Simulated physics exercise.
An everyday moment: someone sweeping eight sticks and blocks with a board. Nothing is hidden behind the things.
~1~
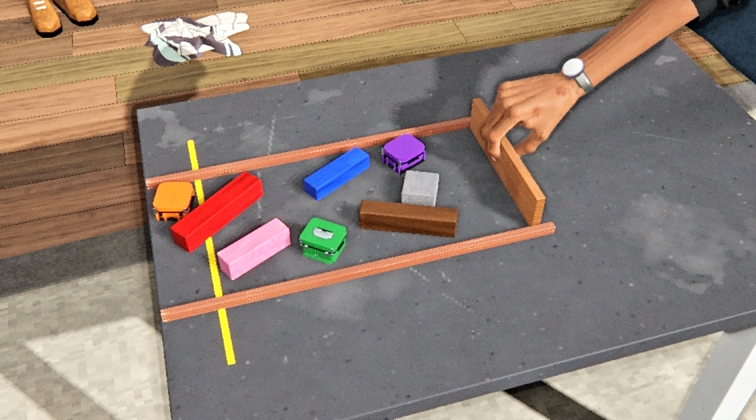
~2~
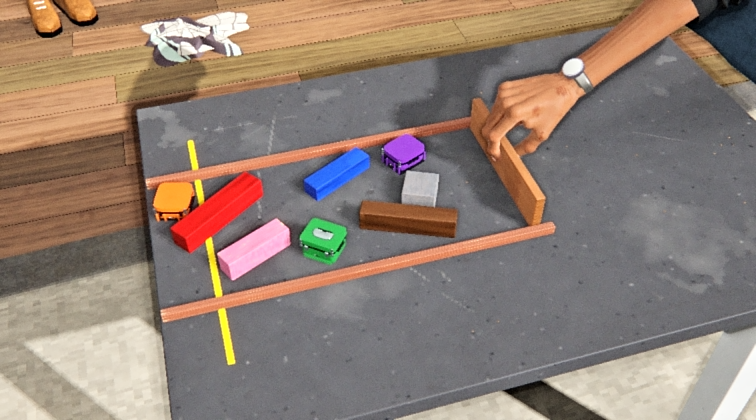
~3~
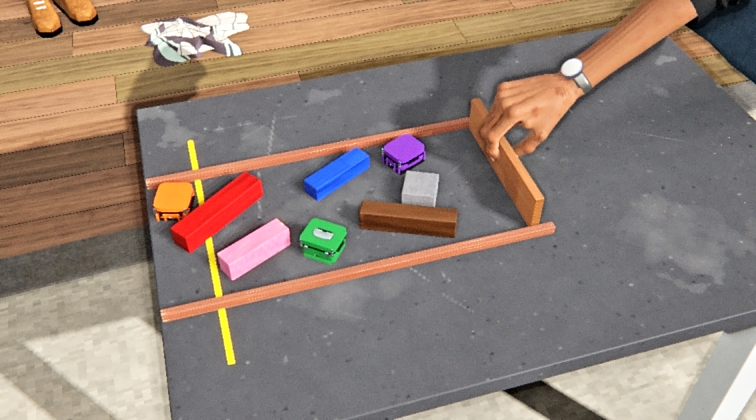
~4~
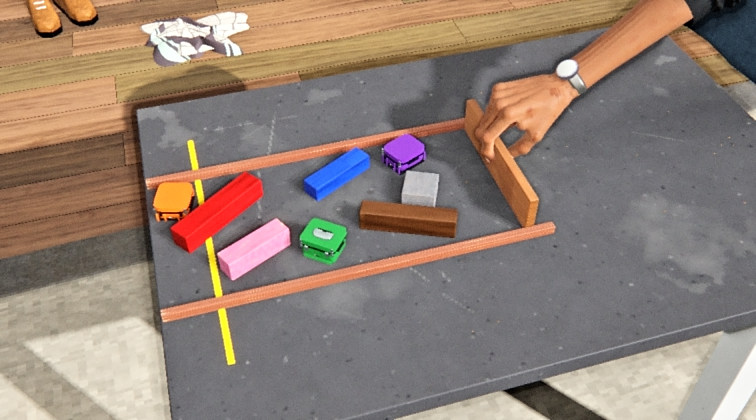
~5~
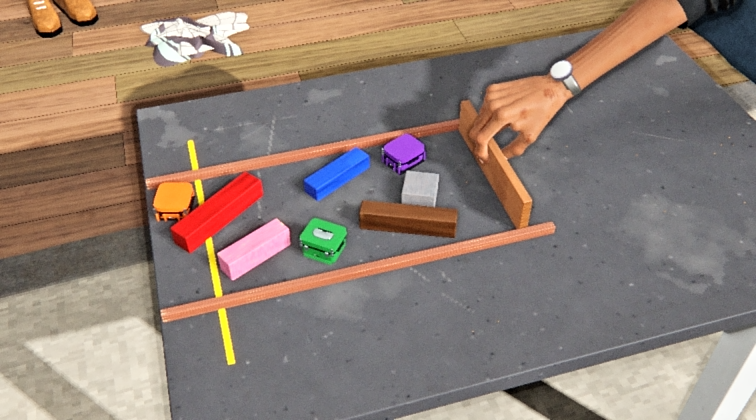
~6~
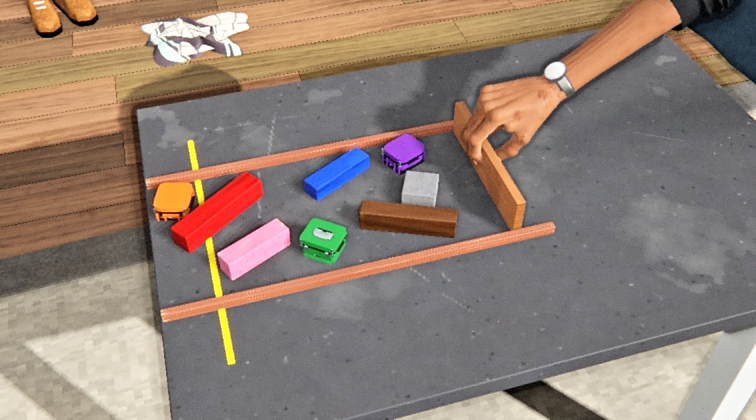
A hand slides a wooden board slightly left toward colourful blocks lying still between two rails.
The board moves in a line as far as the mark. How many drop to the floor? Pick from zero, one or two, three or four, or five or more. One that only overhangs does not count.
The number that fall off is three or four.
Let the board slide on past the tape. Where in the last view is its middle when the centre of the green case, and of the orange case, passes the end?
Near (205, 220) and (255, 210).
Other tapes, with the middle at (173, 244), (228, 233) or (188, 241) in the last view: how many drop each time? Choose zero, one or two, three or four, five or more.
The falls would be five or over; either three or four; five or over.
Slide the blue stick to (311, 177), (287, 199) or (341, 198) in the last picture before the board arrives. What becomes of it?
In that order, it falls; tumbles off; holds on.
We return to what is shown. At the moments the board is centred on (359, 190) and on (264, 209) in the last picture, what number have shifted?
First 5, then 8.
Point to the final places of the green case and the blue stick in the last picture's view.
The green case stops around (160, 287); the blue stick around (153, 210).
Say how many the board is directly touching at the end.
It touches 3.
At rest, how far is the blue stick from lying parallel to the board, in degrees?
Near 0 degrees.
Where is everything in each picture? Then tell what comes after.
Orange case (175, 202); red stick (218, 211); pink bar (255, 248); board (504, 160); tape (208, 237), in the first frame.
Red stick (219, 211); board (504, 160), in the second frame.
Pink bar (255, 249); purple case (404, 155), in the third frame.
Orange case (175, 202); grey block (420, 190), in the fourth frame.
Red stick (219, 211); brown stick (408, 219), in the fifth frame.
Orange case (175, 202); red stick (219, 211); pink bar (255, 249); board (486, 164); tape (208, 237), in the sixth frame.
Early on, none off yet; orange case at rest near (175, 202); red stick at rest near (219, 211); pink bar at rest near (255, 249).
Finally, the number that fall off is three or four; lost, pink bar, red stick and orange case.
